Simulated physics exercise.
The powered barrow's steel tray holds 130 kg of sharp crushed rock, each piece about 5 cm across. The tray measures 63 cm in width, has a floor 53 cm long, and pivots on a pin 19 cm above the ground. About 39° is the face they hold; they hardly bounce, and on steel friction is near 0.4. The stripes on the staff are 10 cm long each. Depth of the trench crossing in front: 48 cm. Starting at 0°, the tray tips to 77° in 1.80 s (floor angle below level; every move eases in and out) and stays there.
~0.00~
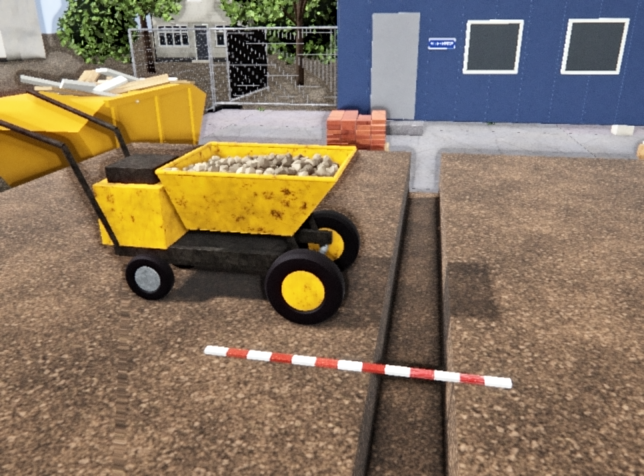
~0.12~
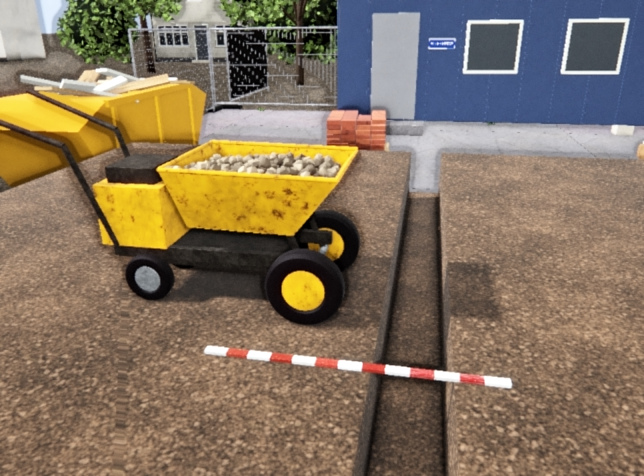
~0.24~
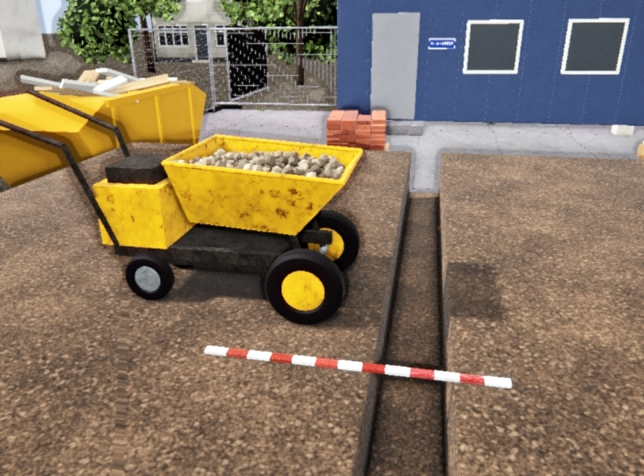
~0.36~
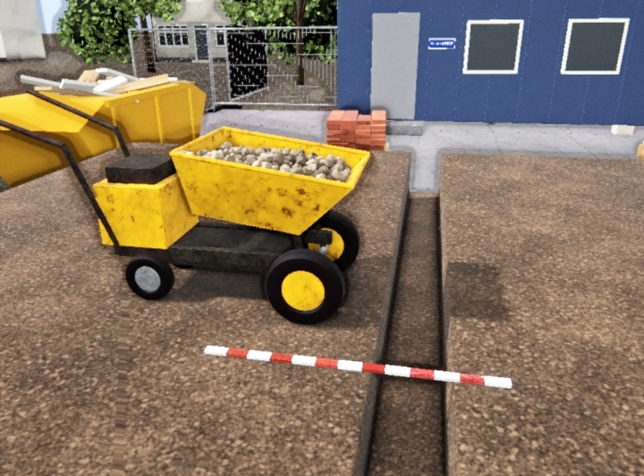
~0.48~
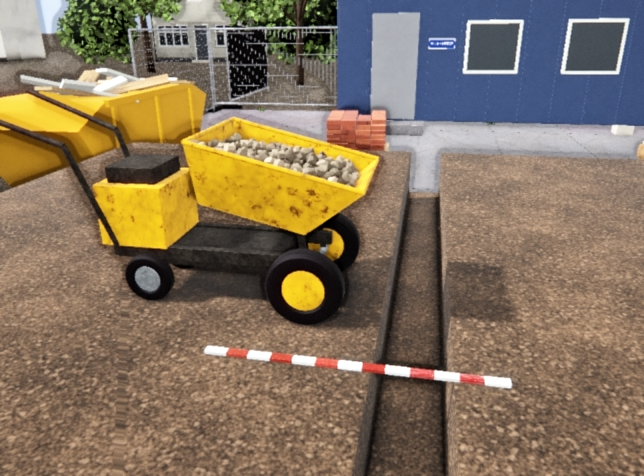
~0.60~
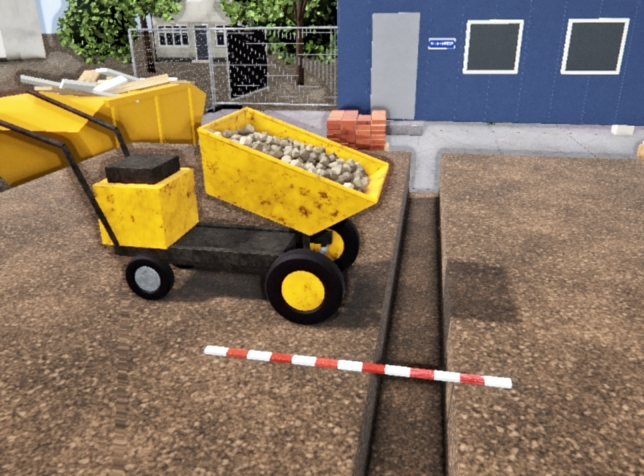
On a building site, a yellow barrow's stone-filled tray tilts steadily forward to the right.
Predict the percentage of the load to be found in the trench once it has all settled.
Roughly 63 percent of the load ends up there.
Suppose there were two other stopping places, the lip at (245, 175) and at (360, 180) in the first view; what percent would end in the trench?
The first gives about 65 percent and the second about 10 percent.
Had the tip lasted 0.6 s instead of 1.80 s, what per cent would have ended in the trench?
In that case, around 30%.
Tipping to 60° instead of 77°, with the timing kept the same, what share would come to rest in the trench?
Trench share: Approx. 20%.
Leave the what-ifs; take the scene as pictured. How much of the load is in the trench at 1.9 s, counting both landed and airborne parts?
Some 15 per cent.
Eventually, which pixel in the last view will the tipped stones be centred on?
Around (434, 363).
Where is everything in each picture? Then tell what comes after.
The first frame shows lip at (335, 180), floor tilted 0°, highest stones at (267, 161).
The second frame shows lip at (338, 181), floor tilted 1°, highest stones at (269, 161); the stones move at 0.1 m/s on average.
In the third frame, the tray is at 4°, its lip at (344, 183); the top of the load is at (256, 157); the stones move at 0.3 m/s on average.
In the fourth frame, the tray is at 8°, its lip at (353, 187); the top of the load is at (247, 151); the stones move at 0.4 m/s on average.
In the fifth frame, the tray is at 14°, its lip at (364, 193); the top of the load is at (242, 143); the stones move at 0.5 m/s on average.
In the sixth frame, the tray is at 20°, its lip at (376, 201); the top of the load is at (246, 134); the stones move at 0.5 m/s on average.
After 1.4 s the floor is at 65°; 100 % in the tray; the foremost stones are at (433, 258).
After 1.9 s the floor is at 77°; 54 % in the tray, 17 % in the trench, 29 % past the trench; the foremost stones are at (548, 304).
After 2.2 s the floor is at 77°; 25 % in the tray, 35 % in the trench, 40 % past the trench; the foremost stones are at (595, 304).
After 4.2 s the floor is at 77°; 0 % in the tray, 63 % in the trench, 37 % past the trench; the foremost stones are at (596, 298).
